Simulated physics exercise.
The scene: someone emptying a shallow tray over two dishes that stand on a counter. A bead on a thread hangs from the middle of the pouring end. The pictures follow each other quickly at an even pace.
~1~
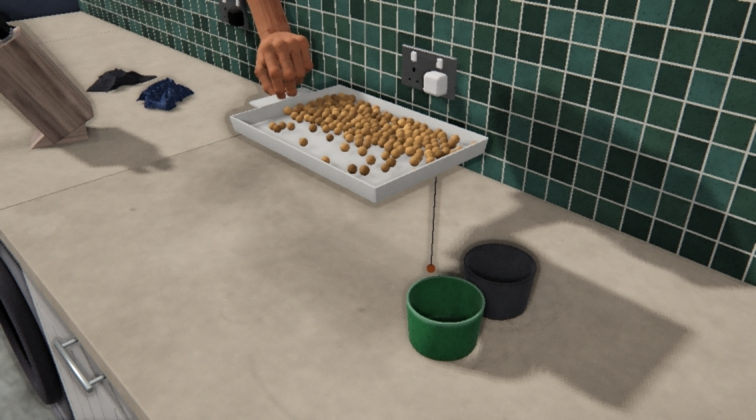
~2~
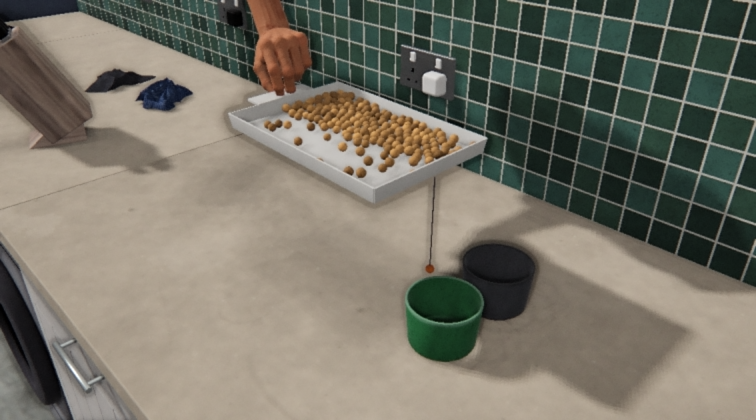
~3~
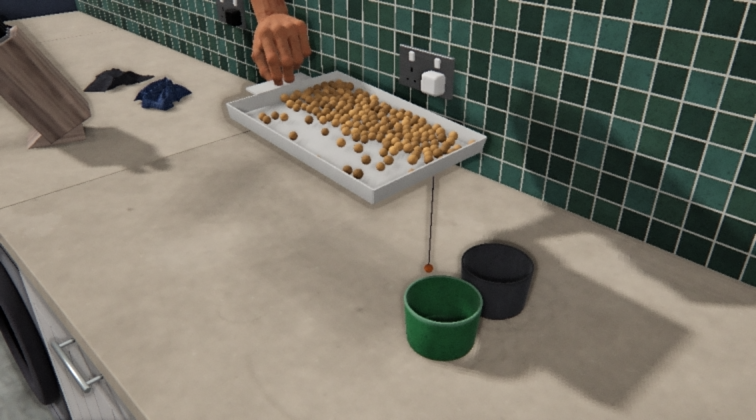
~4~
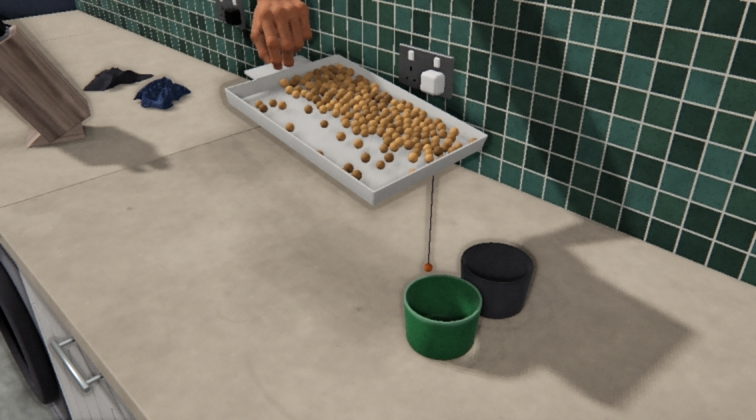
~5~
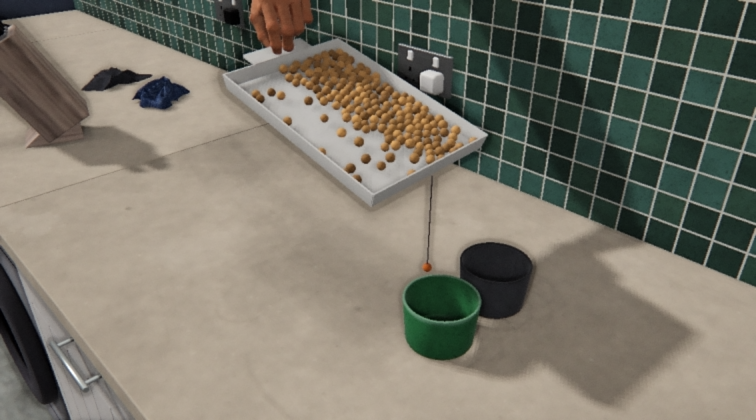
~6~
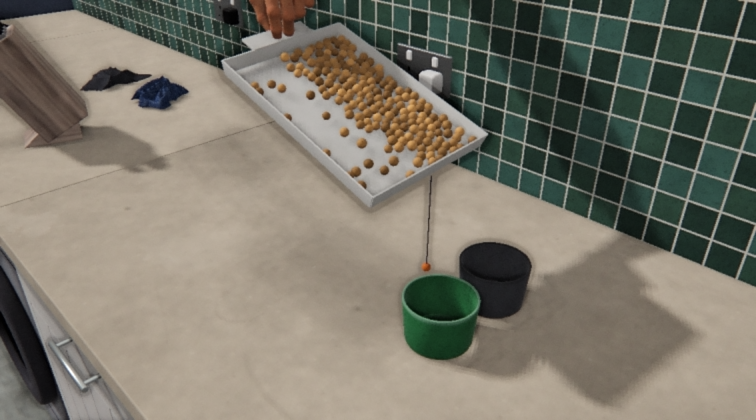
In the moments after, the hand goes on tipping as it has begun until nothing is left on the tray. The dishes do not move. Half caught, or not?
They take only the smaller part between them.
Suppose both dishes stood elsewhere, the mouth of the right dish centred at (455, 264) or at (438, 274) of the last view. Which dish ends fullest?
One: The left one. Two: The left one.
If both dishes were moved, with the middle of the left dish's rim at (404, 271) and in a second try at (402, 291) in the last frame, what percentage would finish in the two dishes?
First some 0, then 10 per cent.
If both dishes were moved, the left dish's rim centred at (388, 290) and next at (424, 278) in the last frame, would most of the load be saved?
At the first place not half, at the second not half.
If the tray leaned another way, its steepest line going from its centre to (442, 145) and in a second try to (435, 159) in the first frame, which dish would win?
The first try: Right. The second: The right one.
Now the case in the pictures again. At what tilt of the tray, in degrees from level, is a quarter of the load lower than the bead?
Roughly 85°.
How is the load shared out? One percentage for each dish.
Left dish: 30 %, right dish: 0 %.
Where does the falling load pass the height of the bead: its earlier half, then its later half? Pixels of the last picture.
First near (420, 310), later near (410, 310).
Soon, tray tipped steeply; most on the tray; a stray few outside both; a small part in the air.
A while on, tray tipped past a quarter turn; a small part on the tray; about a quarter in the left dish; about half outside both; about a quarter in the air.
Towards the end, tray tipped past a quarter turn; about a third in the left dish; about two thirds outside both.
Finally, tray tipped past a quarter turn; about a third in the left dish; none in the right dish; about two thirds outside both.
